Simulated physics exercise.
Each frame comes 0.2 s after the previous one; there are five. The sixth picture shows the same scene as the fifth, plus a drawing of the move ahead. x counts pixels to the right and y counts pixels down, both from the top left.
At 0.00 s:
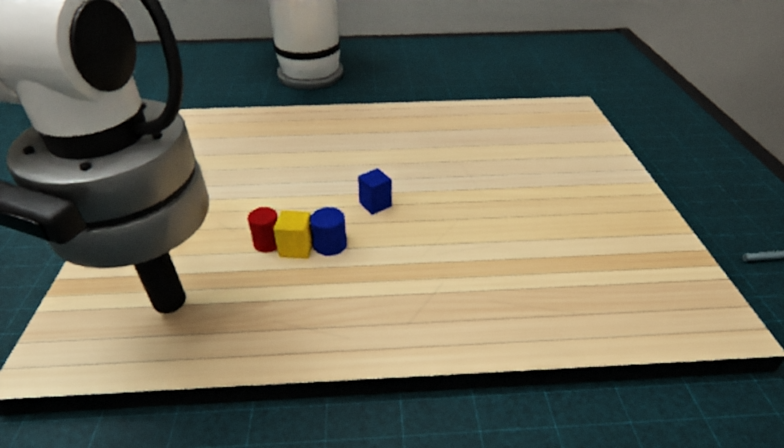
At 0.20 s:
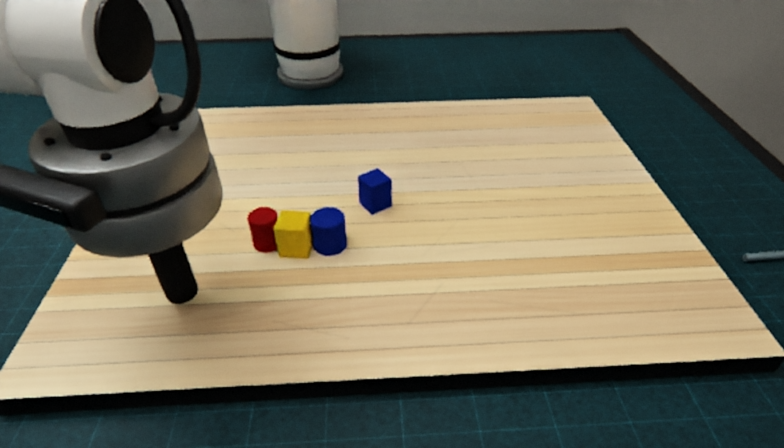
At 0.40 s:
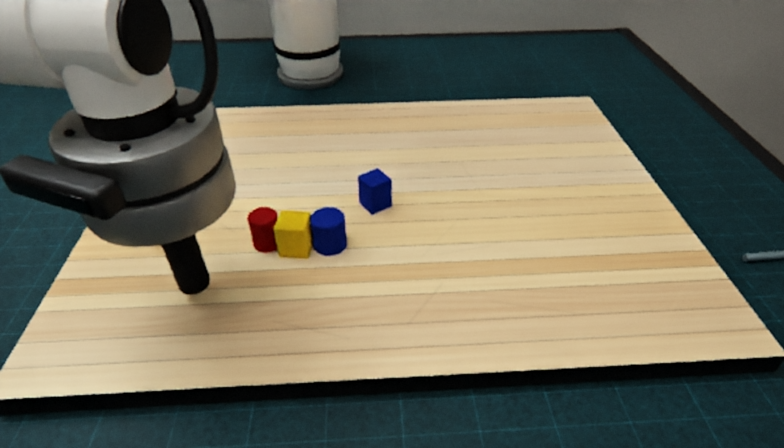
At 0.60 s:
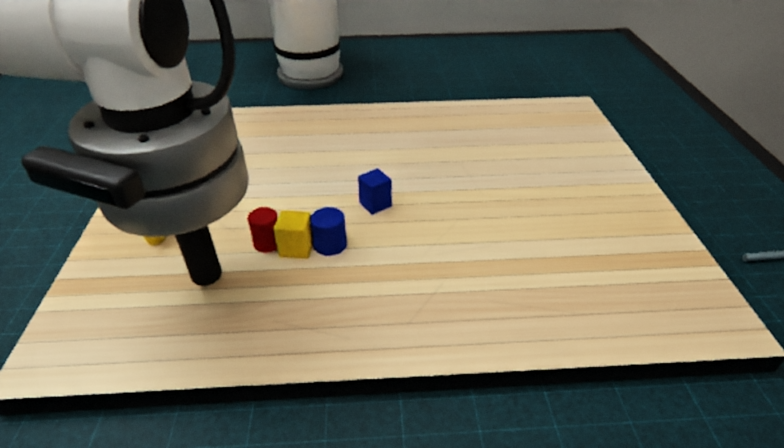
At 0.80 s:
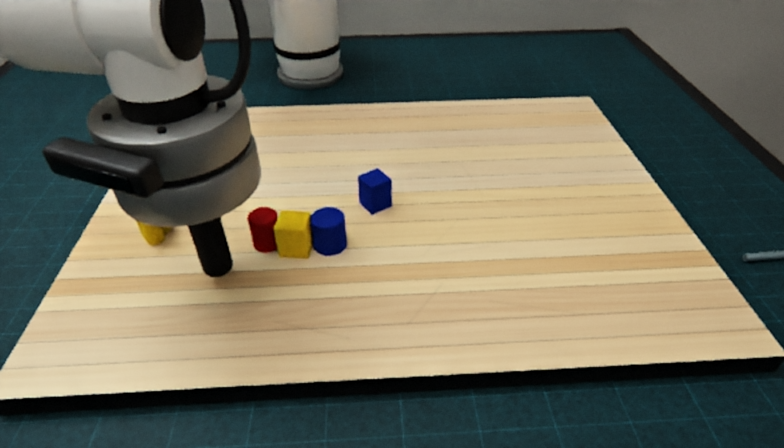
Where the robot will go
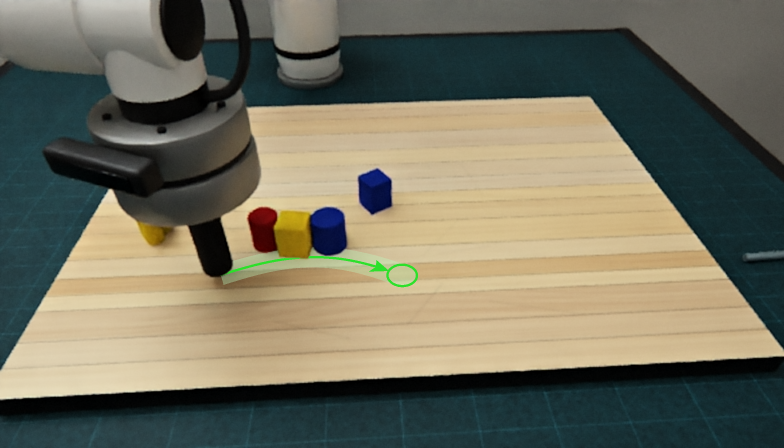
A white and grey robot arm with a black rod reaches in from the upper left over a pale wooden board on a dark green surface, seen from a raised, fixed view. A red cylinder, a yellow block and a blue cylinder sit in a row left of centre, with a blue cube behind them. The rod moves slightly up and right, uncovering a yellow piece at left, while the blocks stay still.
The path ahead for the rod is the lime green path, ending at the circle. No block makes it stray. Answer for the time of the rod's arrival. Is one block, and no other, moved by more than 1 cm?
No - that is not the case.
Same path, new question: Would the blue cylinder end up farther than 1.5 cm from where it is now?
My answer is yes.
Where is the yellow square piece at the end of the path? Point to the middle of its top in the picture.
Its top face will be centred at roughly (316, 208).
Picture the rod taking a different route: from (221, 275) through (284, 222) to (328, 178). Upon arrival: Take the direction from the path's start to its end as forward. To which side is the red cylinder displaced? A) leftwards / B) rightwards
Option B.
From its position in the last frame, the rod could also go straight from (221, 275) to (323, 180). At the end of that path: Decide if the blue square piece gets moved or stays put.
Same place.
Drawn move, from (221, 275) over (284, 259) and (345, 259) to (402, 275).
What follows on the original path. One third of the way, rod at (282, 253); yellow square piece at (304, 213), turned 25° anticlockwise; blue cylinder at (338, 213).
Two thirds of the way, rod at (344, 253); yellow square piece at (316, 208), turned 85° anticlockwise; blue cylinder at (350, 208).
At the end, rod at (402, 268); red cylinder still; yellow square piece at (316, 208), turned 85° anticlockwise; blue cylinder at (350, 208).
